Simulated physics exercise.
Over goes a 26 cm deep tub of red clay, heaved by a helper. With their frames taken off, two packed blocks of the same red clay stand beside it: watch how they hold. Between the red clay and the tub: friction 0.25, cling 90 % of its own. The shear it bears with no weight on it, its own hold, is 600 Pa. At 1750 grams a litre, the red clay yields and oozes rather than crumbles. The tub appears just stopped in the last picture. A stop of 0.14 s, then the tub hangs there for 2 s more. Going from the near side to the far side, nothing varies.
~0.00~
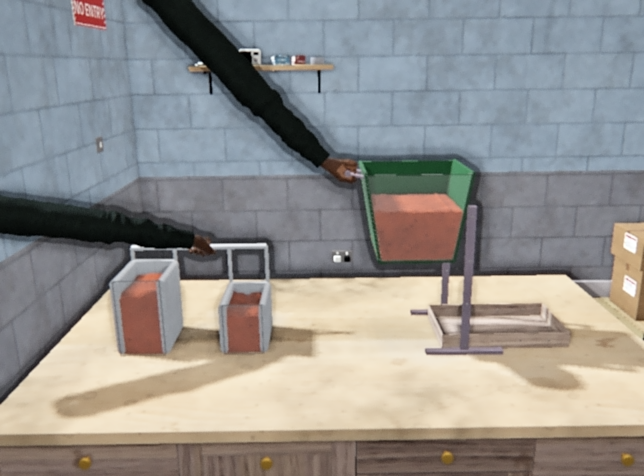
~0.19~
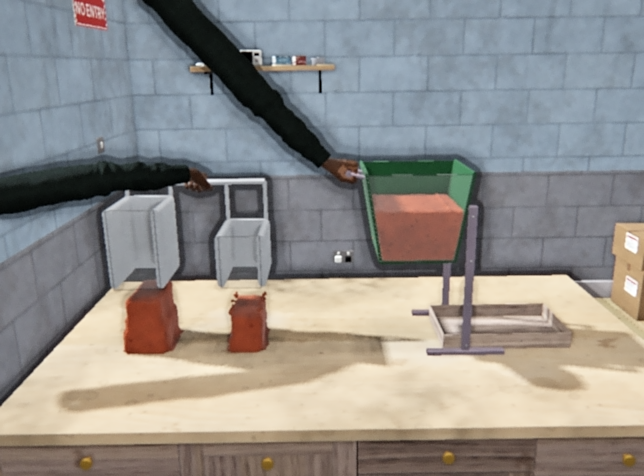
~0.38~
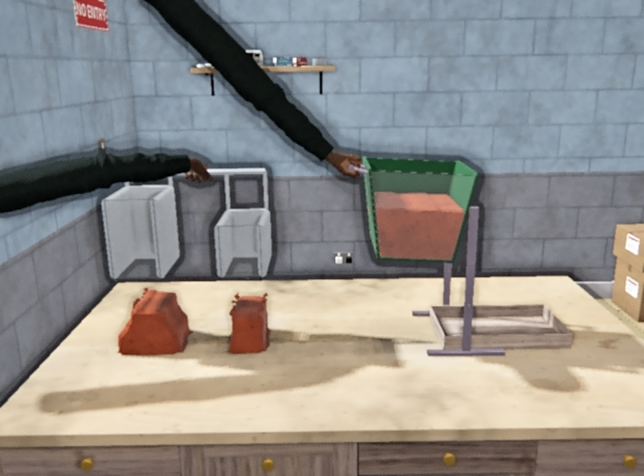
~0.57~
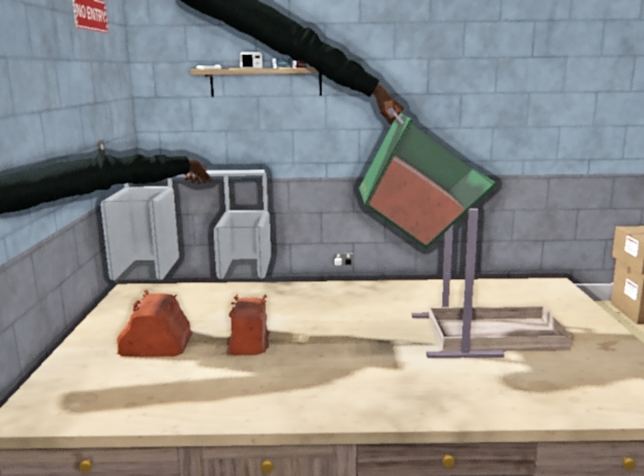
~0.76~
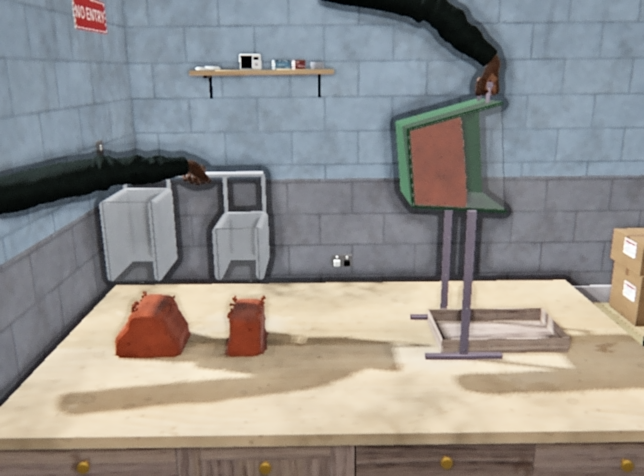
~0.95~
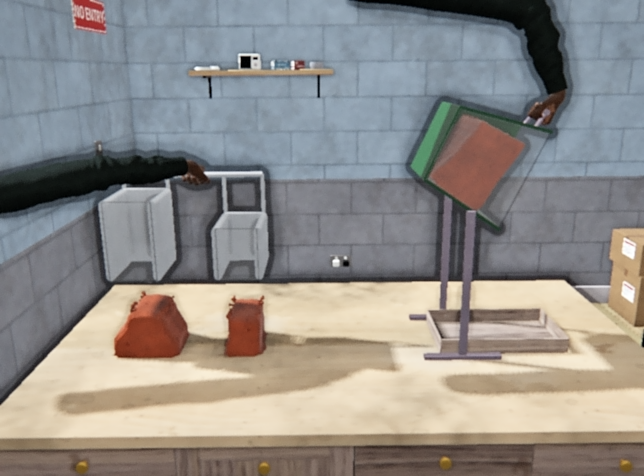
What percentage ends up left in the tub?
About 0 %.
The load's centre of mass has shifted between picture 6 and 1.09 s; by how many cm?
15 cm.
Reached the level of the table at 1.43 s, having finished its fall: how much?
Near 75 per cent has got down by that time.
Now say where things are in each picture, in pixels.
In the first picture, handle-side rim at (368, 175), tilt 0 degrees; top of the red clay at (435, 211); blocks stand 21 cm, 13 cm (left to right).
In the second picture, handle-side rim at (369, 175), tilt 0 degrees; top of the red clay at (436, 211); blocks stand 19 cm, 13 cm (left to right).
In the third picture, handle-side rim at (372, 170), tilt 3 degrees; top of the red clay at (382, 209); blocks stand 15 cm, 13 cm (left to right).
In the fourth picture, handle-side rim at (412, 122), tilt 36 degrees; top of the red clay at (396, 162); blocks stand 15 cm, 13 cm (left to right).
In the fifth picture, handle-side rim at (502, 105), tilt 84 degrees; top of the red clay at (456, 119); blocks stand 15 cm, 13 cm (left to right).
In the sixth picture, handle-side rim at (551, 134), tilt 114 degrees; top of the red clay at (482, 123); blocks stand 15 cm, 13 cm (left to right).
After 1.09 s, the tub is at 115 degrees and holds 55 %.
After 1.26 s, the tub is at 115 degrees and holds 8 %.
After 1.43 s, the tub is at 115 degrees and holds 0 %.
After 1.60 s, the tub is at 115 degrees and holds 0 %.
After 2.95 s, at the end, the tub is at 115 degrees and holds 0 %.
